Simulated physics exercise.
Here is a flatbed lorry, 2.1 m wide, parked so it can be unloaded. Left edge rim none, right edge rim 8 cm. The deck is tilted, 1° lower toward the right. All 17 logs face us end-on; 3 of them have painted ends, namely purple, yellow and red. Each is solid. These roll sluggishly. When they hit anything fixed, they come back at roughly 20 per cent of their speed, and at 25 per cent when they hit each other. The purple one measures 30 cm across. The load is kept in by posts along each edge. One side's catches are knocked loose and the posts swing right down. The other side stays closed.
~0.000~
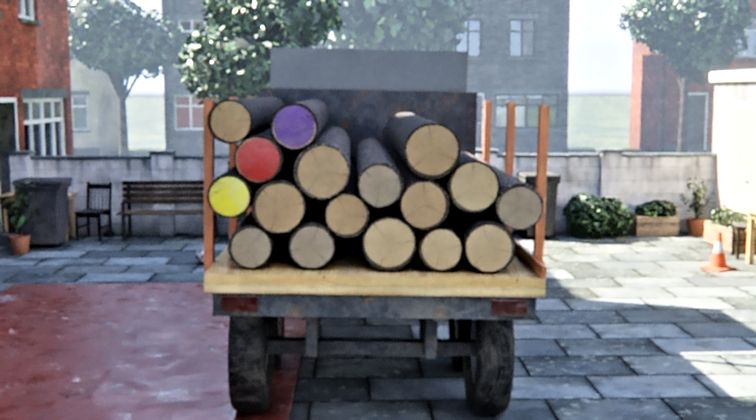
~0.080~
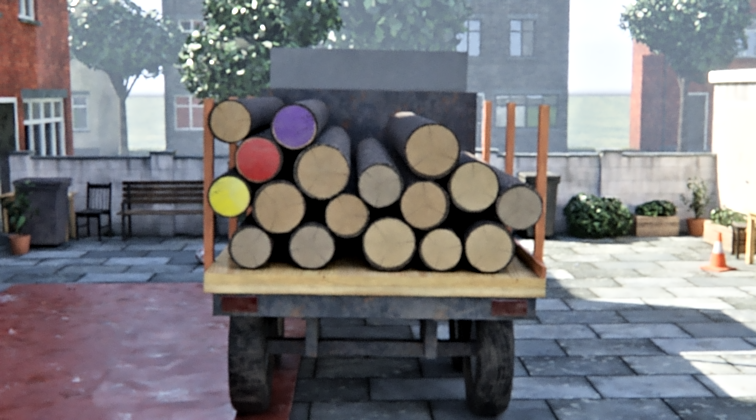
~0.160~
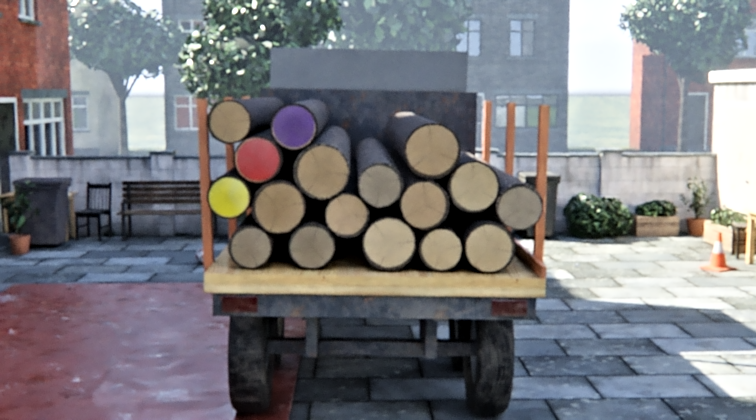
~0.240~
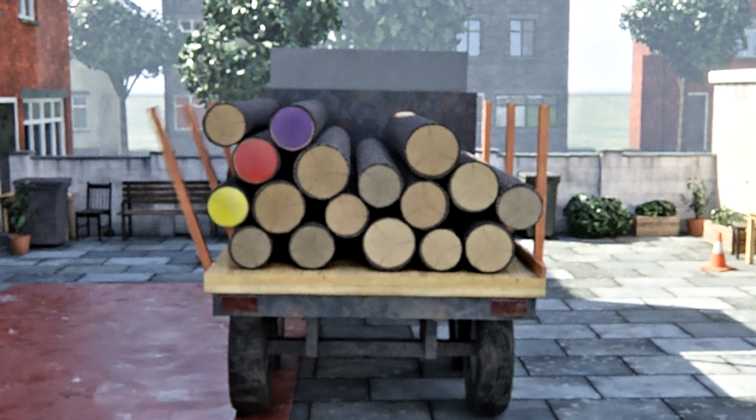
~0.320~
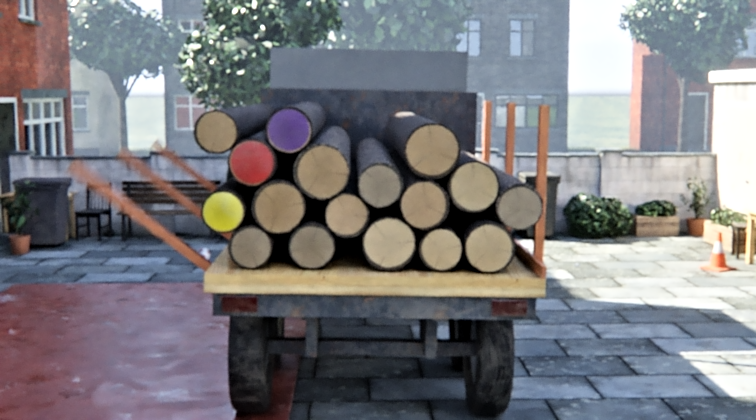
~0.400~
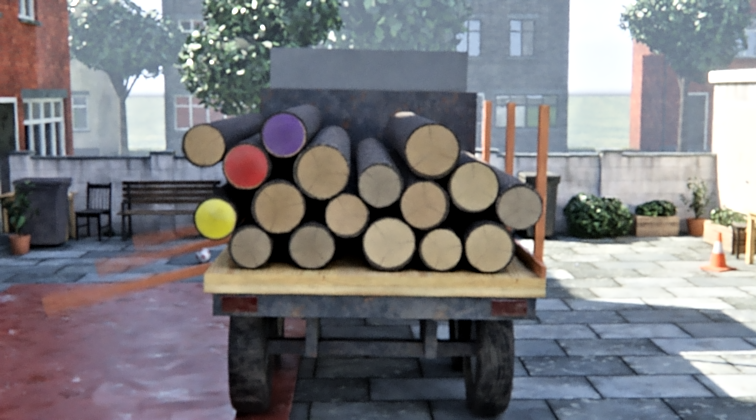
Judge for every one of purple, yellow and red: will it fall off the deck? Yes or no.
Purple, yes; yellow, yes; red, yes.
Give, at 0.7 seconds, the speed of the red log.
2.0 m/s, roughly.
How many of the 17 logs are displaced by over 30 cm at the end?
7.
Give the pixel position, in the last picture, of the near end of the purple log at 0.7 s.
That would be about (249, 165) in pixels.
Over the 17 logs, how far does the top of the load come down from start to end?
About 15 cm.
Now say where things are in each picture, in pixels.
In the first picture, purple at (294, 127), yellow at (230, 196), red at (258, 159); sides still shut; the deck slopes 1° down to the right; 6 of the 17 make up the bottom layer.
In the second picture, purple at (294, 127), yellow at (230, 196), red at (258, 159); sides still shut.
In the third picture, purple at (294, 127), yellow at (229, 197), red at (258, 160); sides still shut.
In the fourth picture, purple at (292, 128), yellow at (228, 206), red at (256, 160); left posts out by 20°, tip at (154, 113).
In the fifth picture, purple at (289, 130), yellow at (223, 211), red at (252, 162); left posts out by 55°, tip at (76, 168).
In the sixth picture, purple at (283, 135), yellow at (216, 218), red at (246, 166); left posts out by 105°, tip at (51, 305).
After 0.7 s, purple is up on others, 25 cm from the left edge, rolling left; yellow is dropping off the left side; red is in the air, 5 cm from the left edge, rolling left; 2 of 17 are off.
After 1.1 s, purple is dropping off the left side; yellow is on the ground to the left; red is dropping off the left side; 4 of 17 are off.
At rest (3.9 s), purple is down on the left; yellow is down on the left; red is on the ground to the left; 5 of 17 are off.
